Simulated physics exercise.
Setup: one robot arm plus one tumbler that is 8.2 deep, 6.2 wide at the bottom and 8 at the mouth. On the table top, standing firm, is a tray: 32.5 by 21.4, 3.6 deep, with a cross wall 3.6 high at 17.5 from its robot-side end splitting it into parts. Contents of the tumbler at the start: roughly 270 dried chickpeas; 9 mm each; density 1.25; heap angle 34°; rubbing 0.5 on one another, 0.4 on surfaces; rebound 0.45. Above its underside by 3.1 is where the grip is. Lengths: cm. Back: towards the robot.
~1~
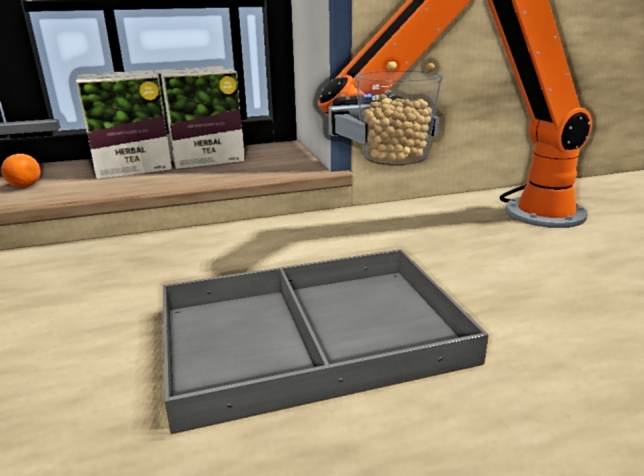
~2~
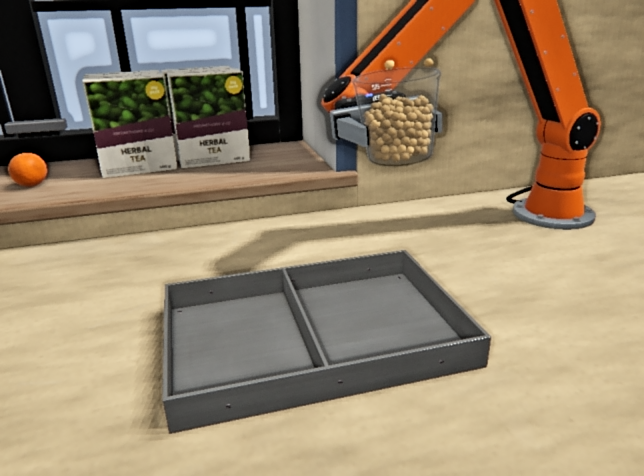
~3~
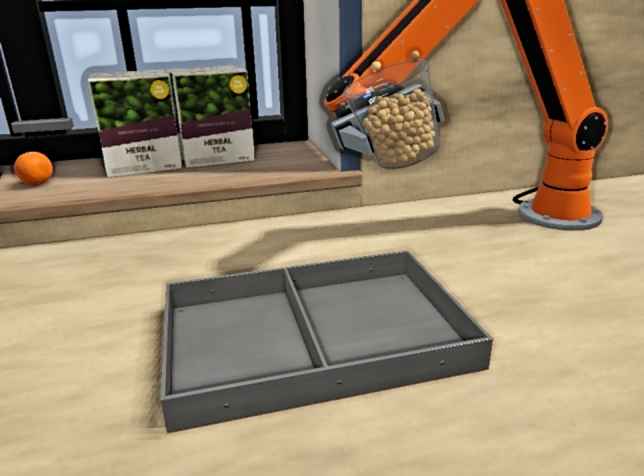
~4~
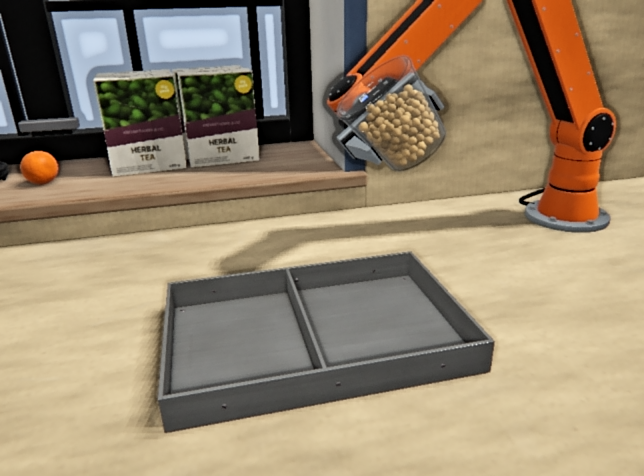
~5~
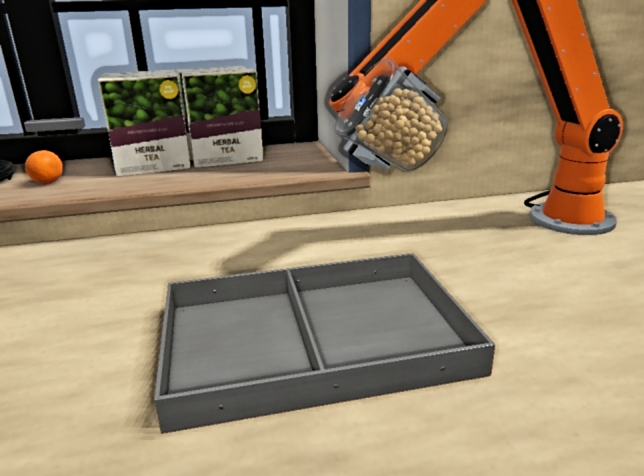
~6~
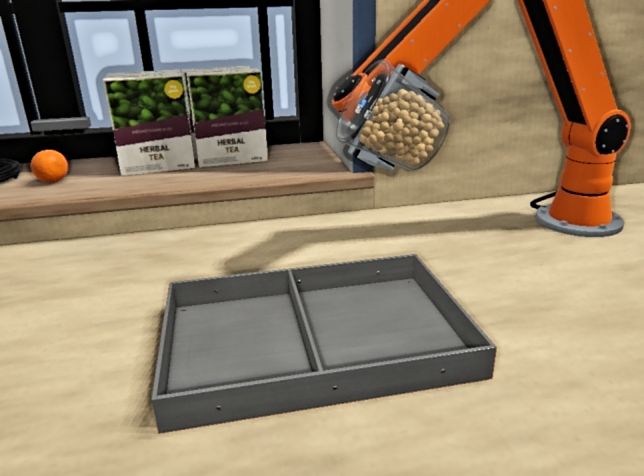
On a pale tabletop by a windowsill with tea boxes and an orange, an orange robot arm held a clear tumbler of chickpeas upright, then steadily tilted it well over beyond an empty two-part tray.
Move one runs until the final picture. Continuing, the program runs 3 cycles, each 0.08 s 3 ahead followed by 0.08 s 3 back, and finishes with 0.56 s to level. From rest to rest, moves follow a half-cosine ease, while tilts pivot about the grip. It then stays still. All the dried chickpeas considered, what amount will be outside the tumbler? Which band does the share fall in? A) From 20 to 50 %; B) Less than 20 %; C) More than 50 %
From 20 to 50 % (A).
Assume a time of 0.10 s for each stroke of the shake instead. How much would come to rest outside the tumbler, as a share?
It would be some 20 %.
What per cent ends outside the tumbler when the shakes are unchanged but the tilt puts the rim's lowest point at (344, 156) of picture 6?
Result: Approximately 70 %.
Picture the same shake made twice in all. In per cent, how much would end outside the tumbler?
In that case, some 25 per cent.
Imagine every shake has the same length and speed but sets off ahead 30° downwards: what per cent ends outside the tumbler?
I'd reckon around 10 per cent.
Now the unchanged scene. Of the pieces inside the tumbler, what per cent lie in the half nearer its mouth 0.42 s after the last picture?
Something like 45 percent sits in that half.
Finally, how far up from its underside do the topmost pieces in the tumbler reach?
Height at rest: About 6.5 centimetres.
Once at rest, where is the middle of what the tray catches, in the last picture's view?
Near pixel (249, 344).
Then, 0.42 s on, tilted 58° forward, highest piece 26 above the table; 213 in the tumbler, 31 in the far-side part, 3 in the robot-side part, 22 in flight or on a rim.
Then, 0.83 s on, tilted 18° forward, highest piece 28 above the table; 190 in the tumbler, 51 in the far-side part, 24 in the robot-side part, 4 on the table or floor.
Then, 1.24 s on, level, highest piece 28 above the table; 190 in the tumbler, 51 in the far-side part, 24 in the robot-side part, 4 on the table or floor.
Then, 2.29 s on, level, highest piece 28 above the table; 190 in the tumbler, 51 in the far-side part, 24 in the robot-side part, 4 on the table or floor.
In the end, 190 in the tumbler, 51 in the far-side part, 24 in the robot-side part, 4 on the table or floor. That is 29 % outside the tumbler.
